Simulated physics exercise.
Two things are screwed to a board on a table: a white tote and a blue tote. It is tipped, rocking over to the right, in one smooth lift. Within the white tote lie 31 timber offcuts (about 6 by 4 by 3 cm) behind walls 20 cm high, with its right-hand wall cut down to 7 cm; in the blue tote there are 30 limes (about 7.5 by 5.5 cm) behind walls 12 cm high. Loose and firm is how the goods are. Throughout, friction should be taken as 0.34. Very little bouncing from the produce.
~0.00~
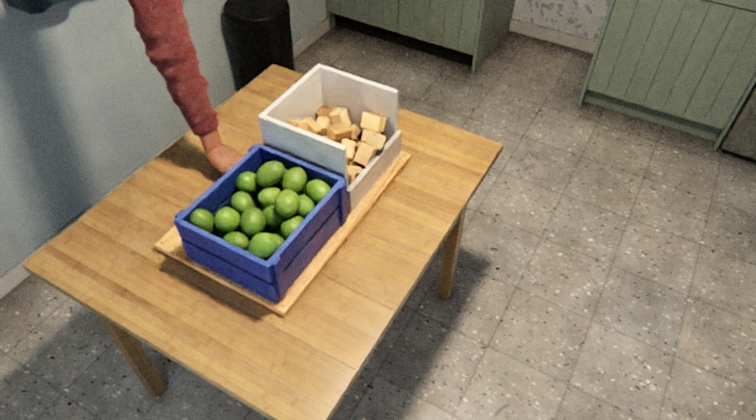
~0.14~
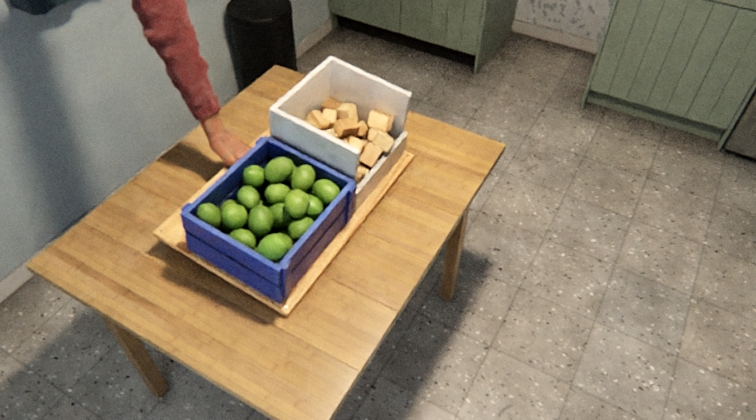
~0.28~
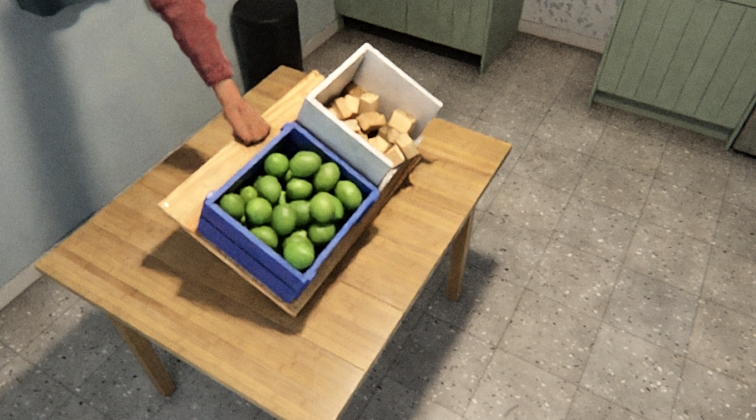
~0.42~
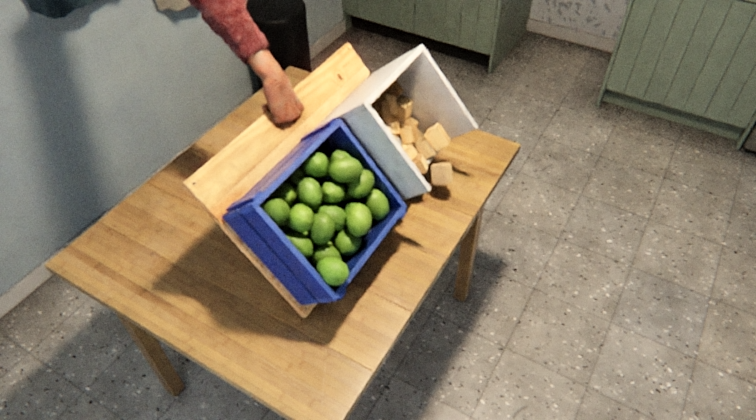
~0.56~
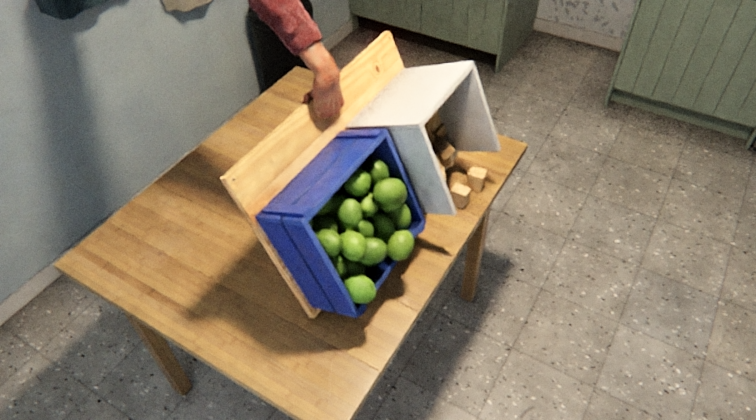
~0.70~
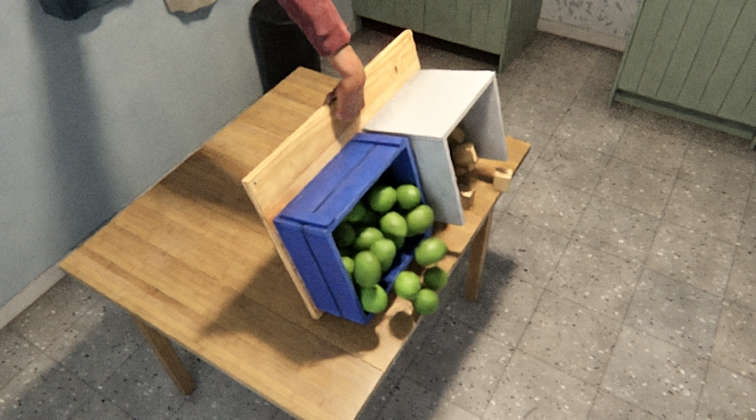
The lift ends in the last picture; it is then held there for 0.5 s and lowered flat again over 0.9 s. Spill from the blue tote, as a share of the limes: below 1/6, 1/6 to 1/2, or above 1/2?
It sheds one-sixth up to half.
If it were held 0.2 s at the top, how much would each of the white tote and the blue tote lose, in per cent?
White tote 50%, blue tote 40%.
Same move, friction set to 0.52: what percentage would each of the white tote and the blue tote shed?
White tote 60, blue tote 50 per cent.
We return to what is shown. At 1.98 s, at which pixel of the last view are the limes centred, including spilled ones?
Near (319, 244) in pixels.
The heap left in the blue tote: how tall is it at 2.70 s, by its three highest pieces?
I'd say near 13 cm.
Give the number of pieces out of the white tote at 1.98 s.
White tote - close to 16.
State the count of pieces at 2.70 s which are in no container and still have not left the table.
Count: Around 8.
After 1.02 s, tilt 74°; the white tote is down by 14 of 31 and the blue tote is down by 10 of 30.
After 1.42 s, tilt 63°; the white tote is down by 17 of 31 and the blue tote is down by 10 of 30.
After 1.98 s, tilt 4°; the white tote is down by 17 of 31 and the blue tote is down by 10 of 30.
Final count (at 2.70 s), the white tote is down by 17 of 31 and the blue tote is down by 10 of 30. Asked share, 10 of 30, 33 per cent.
